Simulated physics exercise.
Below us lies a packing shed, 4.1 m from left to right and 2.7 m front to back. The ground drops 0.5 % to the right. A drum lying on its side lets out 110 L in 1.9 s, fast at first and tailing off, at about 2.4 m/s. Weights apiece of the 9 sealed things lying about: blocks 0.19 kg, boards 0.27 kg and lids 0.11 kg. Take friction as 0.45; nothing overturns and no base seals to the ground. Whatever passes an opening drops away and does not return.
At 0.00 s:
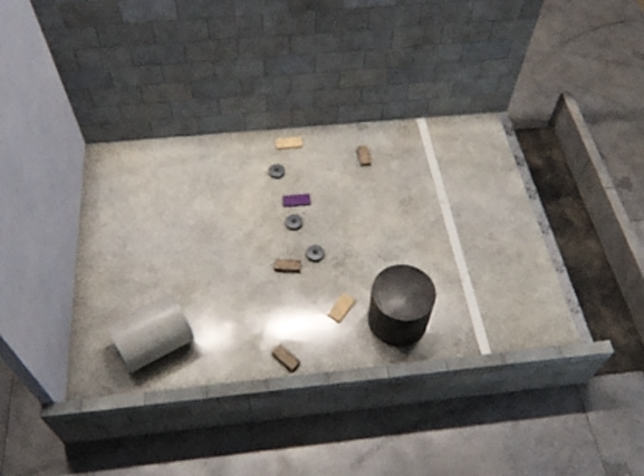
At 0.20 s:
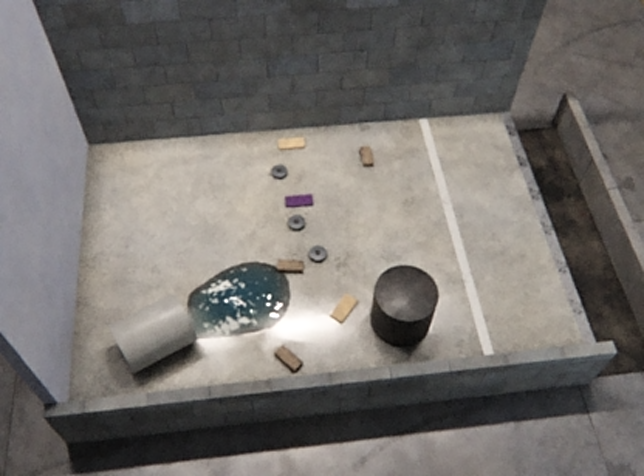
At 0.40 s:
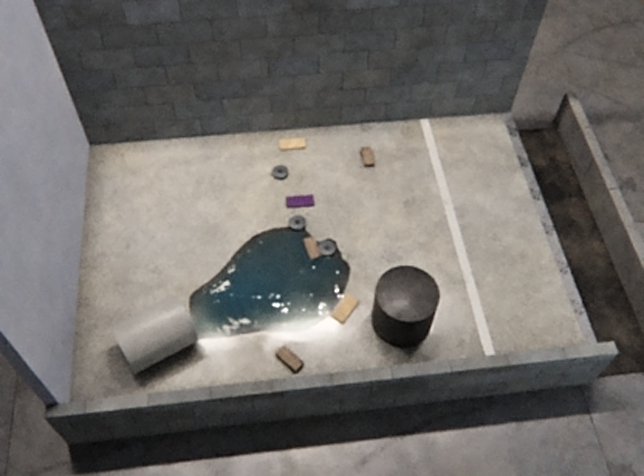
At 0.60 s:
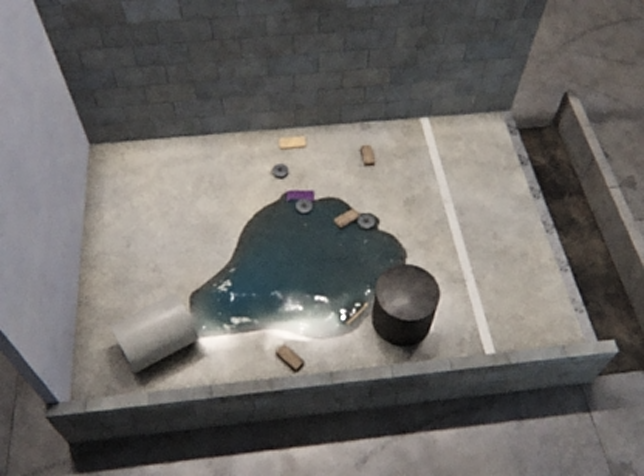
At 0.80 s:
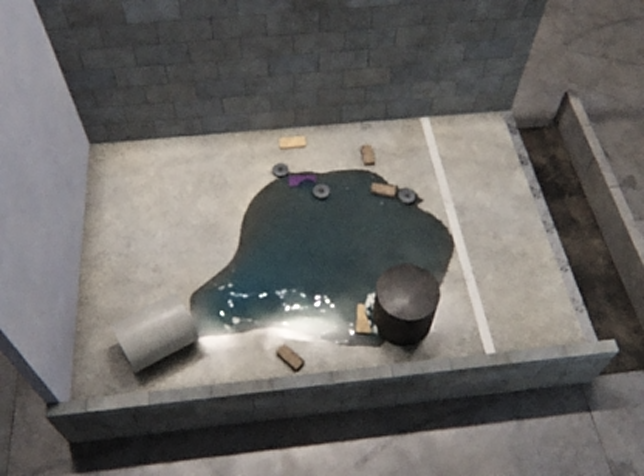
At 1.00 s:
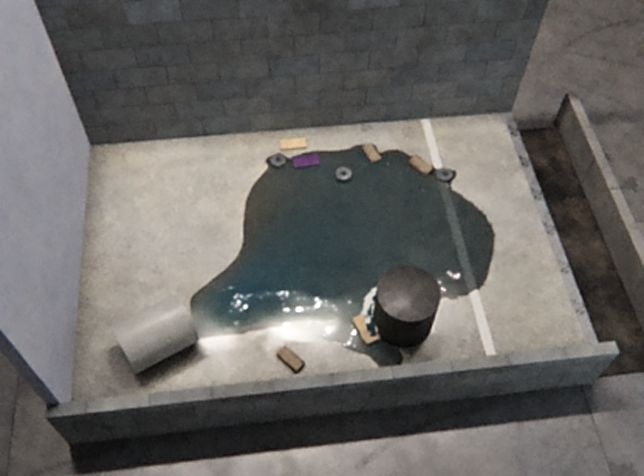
The clip opens on a dry concrete floor scattered with small boards and round lids beside an upright dark drum. Dark water pours from a drum lying at left and spreads rightward, carrying several pieces along. The pool then surrounds the upright drum and crosses the white line, with the purple board shifted slightly toward the back wall.
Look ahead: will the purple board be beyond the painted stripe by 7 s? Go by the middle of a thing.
The purple board falls short.
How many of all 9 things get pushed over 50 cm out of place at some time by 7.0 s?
I count 7.
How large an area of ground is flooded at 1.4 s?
Some 5.5 m2.
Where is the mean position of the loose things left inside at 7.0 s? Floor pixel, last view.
Near (286, 221).
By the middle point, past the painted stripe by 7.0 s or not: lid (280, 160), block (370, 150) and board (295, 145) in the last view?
In turn: Not past, past, not past.
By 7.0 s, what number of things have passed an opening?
4 of them.
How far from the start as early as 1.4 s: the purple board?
Roughly 80 cm by then.
After 1.4 s the purple board is near (314, 134), 0.8 m from its start, afloat; 2 of 9 are over the mark; 3 afloat.
After 3.1 s the purple board is near (326, 143), 0.7 m from its start, afloat; 4 of 9 are over the mark; 1 afloat.
After 4.9 s the purple board is near (326, 150), 0.7 m from its start, aground; 4 of 9 are over the mark; 0 afloat.
After 7.0 s the purple board is near (326, 150), 0.7 m from its start, aground; 4 of 9 are over the mark; 0 afloat.
